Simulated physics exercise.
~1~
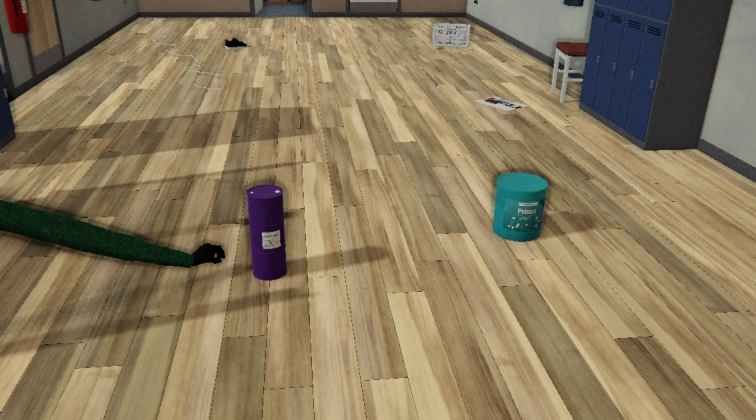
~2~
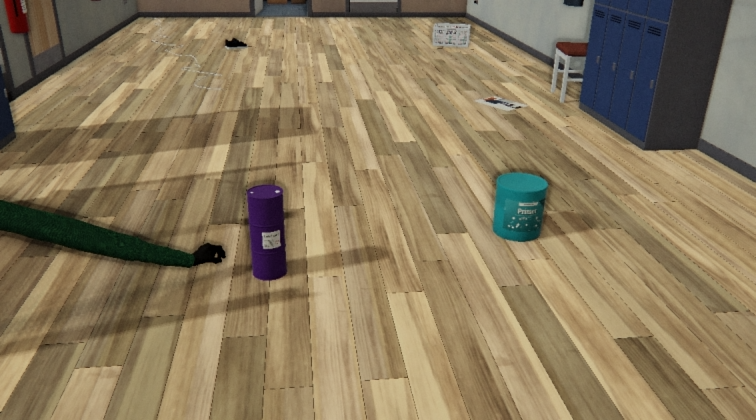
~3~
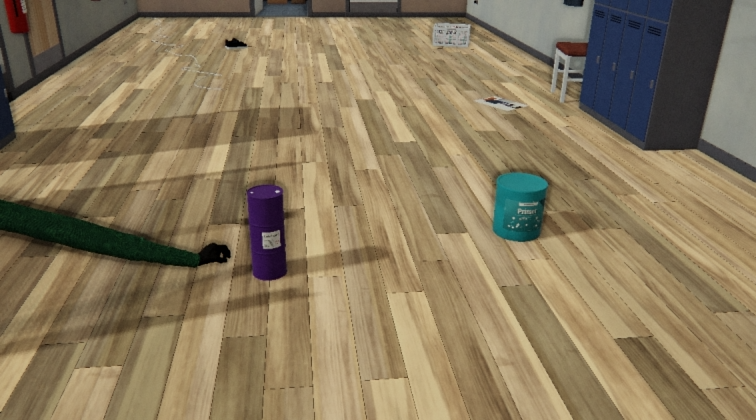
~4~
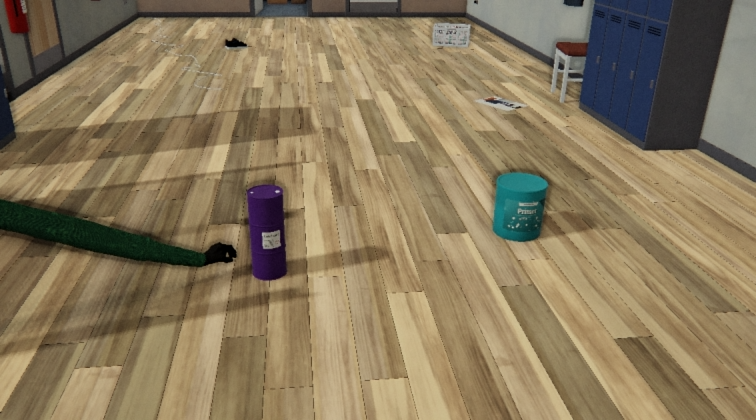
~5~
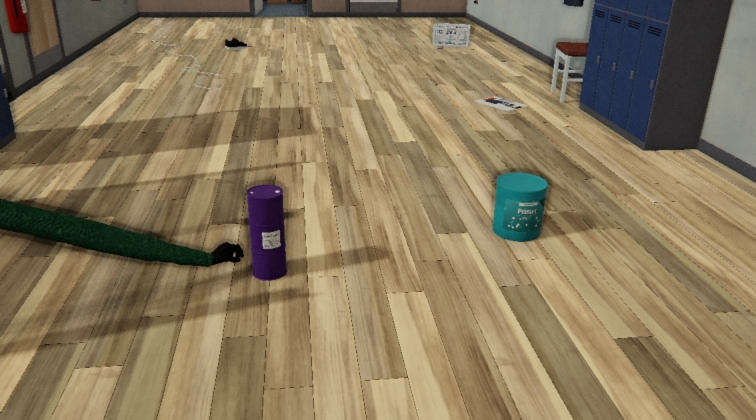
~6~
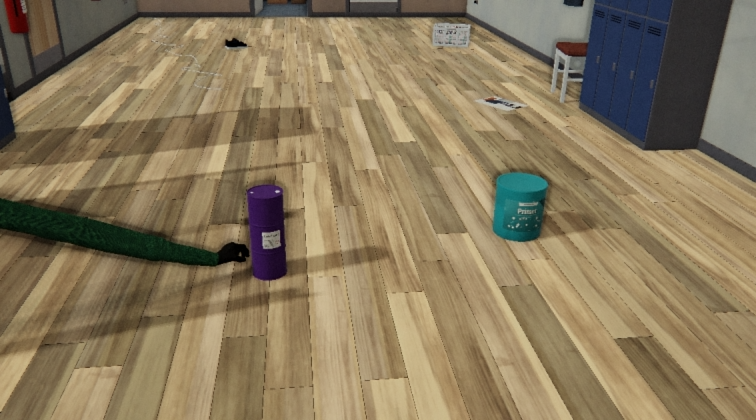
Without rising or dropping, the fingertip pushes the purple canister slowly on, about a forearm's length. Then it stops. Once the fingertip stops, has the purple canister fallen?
No.
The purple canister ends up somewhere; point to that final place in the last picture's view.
Around (341, 230).
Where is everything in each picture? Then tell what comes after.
The first frame shows purple canister (267, 233).
The second frame shows purple canister (267, 233).
The third frame shows purple canister (267, 233).
The fourth frame shows purple canister (267, 233).
The fifth frame shows purple canister (267, 233).
The sixth frame shows purple canister (267, 233).
Then, 0.30 s later than the last frame, purple canister moved a little near (285, 232).
Then, 0.60 s later than the last frame, purple canister moved about its own width near (307, 231).
Then, 0.90 s later than the last frame, purple canister moved well along near (328, 230).
When it is over, moved from the start, purple canister. End places, in pixels of the last picture, purple canister near (340, 230).
